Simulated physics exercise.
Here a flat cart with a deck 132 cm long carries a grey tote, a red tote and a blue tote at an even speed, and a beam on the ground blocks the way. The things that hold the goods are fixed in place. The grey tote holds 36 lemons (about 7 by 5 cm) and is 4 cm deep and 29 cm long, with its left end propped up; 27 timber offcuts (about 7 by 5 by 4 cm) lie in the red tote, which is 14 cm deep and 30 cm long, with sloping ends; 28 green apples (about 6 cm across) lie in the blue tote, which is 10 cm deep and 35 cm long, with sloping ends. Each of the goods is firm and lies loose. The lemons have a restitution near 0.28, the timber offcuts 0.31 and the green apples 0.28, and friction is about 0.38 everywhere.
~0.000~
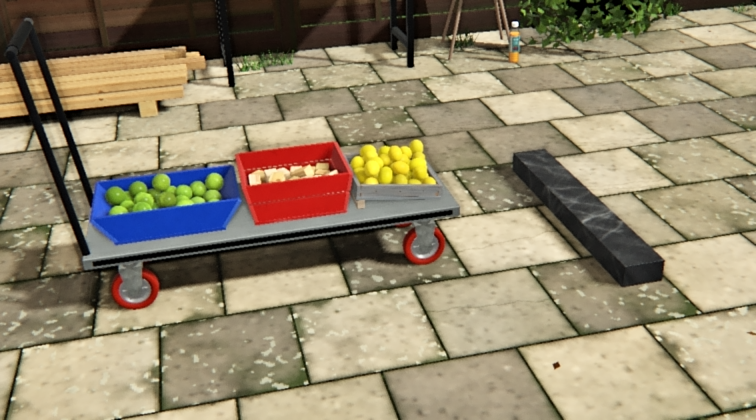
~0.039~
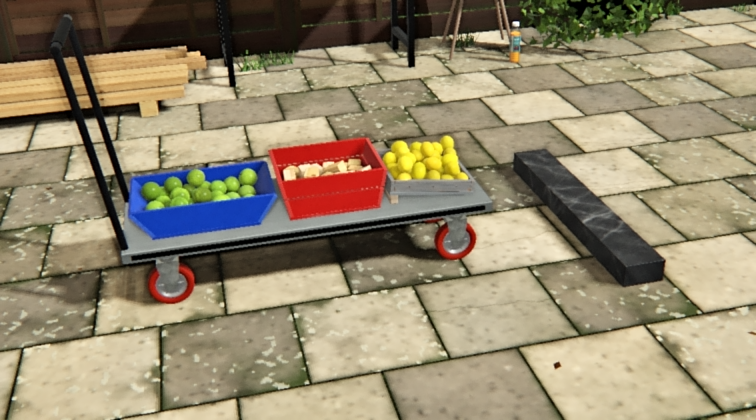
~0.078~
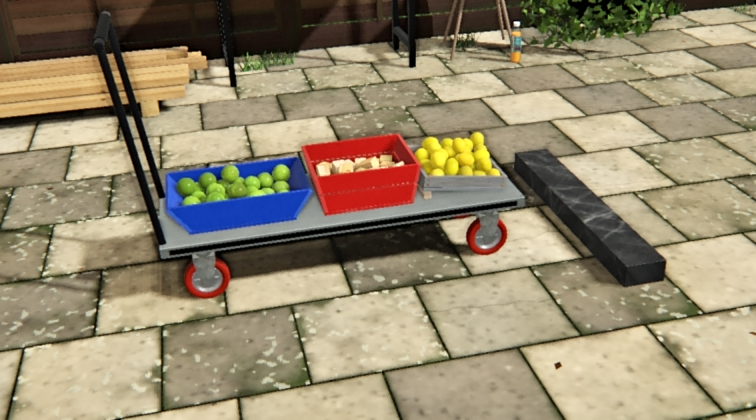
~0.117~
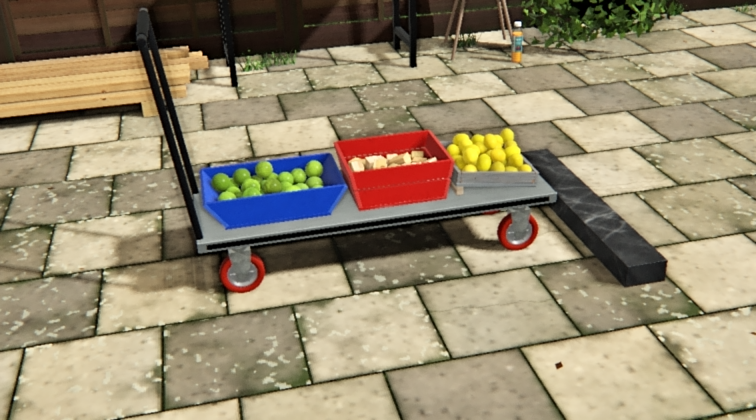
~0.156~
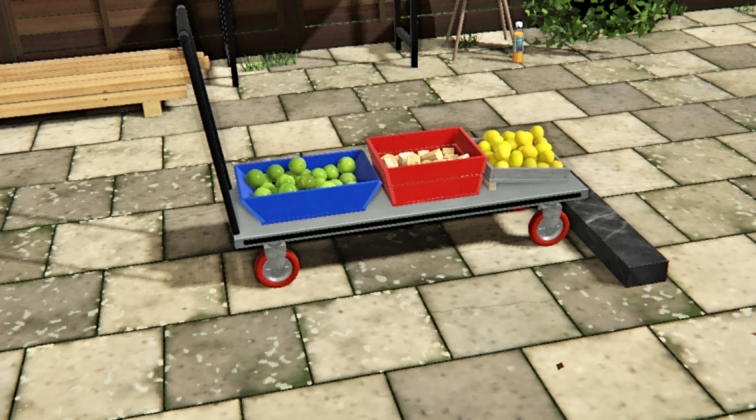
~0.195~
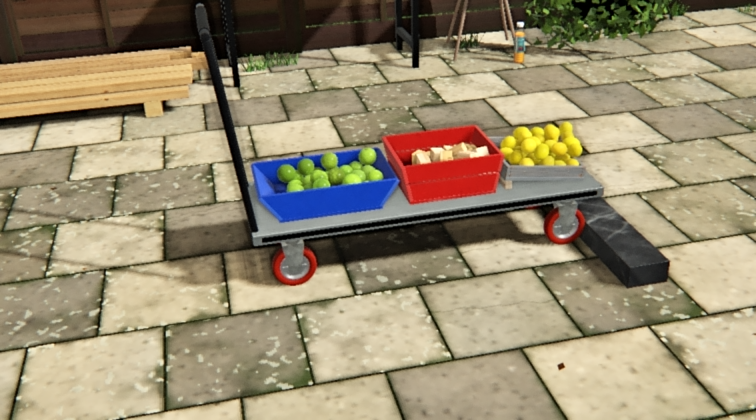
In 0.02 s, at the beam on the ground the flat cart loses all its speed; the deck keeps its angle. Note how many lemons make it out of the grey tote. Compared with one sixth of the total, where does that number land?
The outflow breaks through one sixth.
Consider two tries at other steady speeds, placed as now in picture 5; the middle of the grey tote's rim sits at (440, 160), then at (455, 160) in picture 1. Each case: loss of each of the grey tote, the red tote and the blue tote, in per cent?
Per cent lost, first try then second - grey tote: 40, 40; red tote: 0, 0; blue tote: 0, 0.
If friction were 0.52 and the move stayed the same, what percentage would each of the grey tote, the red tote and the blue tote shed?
Grey tote 50%, red tote 10%, blue tote 10%.
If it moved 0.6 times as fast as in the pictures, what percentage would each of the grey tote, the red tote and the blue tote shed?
Then the grey tote sheds 40 per cent, the red tote 0 per cent, and the blue tote 0 per cent.
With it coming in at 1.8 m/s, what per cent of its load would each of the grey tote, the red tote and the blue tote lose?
Grey tote 40 %, red tote 0 %, blue tote 0 %.
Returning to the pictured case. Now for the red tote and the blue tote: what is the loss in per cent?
For the red tote it's 5 %, and for the blue tote it's 15 %.
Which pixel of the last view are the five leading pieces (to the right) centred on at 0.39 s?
Near (688, 151) in pixels.
After 0.27 s, 13 of 36 out of the grey tote, 0 of 27 out of the red tote and 0 of 28 out of the blue tote.
After 0.39 s, 16 of 36 out of the grey tote, 1 of 27 out of the red tote and 3 of 28 out of the blue tote.
After 0.62 s, 17 of 36 out of the grey tote, 2 of 27 out of the red tote and 4 of 28 out of the blue tote.
Outcome (at 1.12 s), 17 of 36 out of the grey tote, 2 of 27 out of the red tote and 4 of 28 out of the blue tote. Asked share, 17 of 36, 47 per cent.
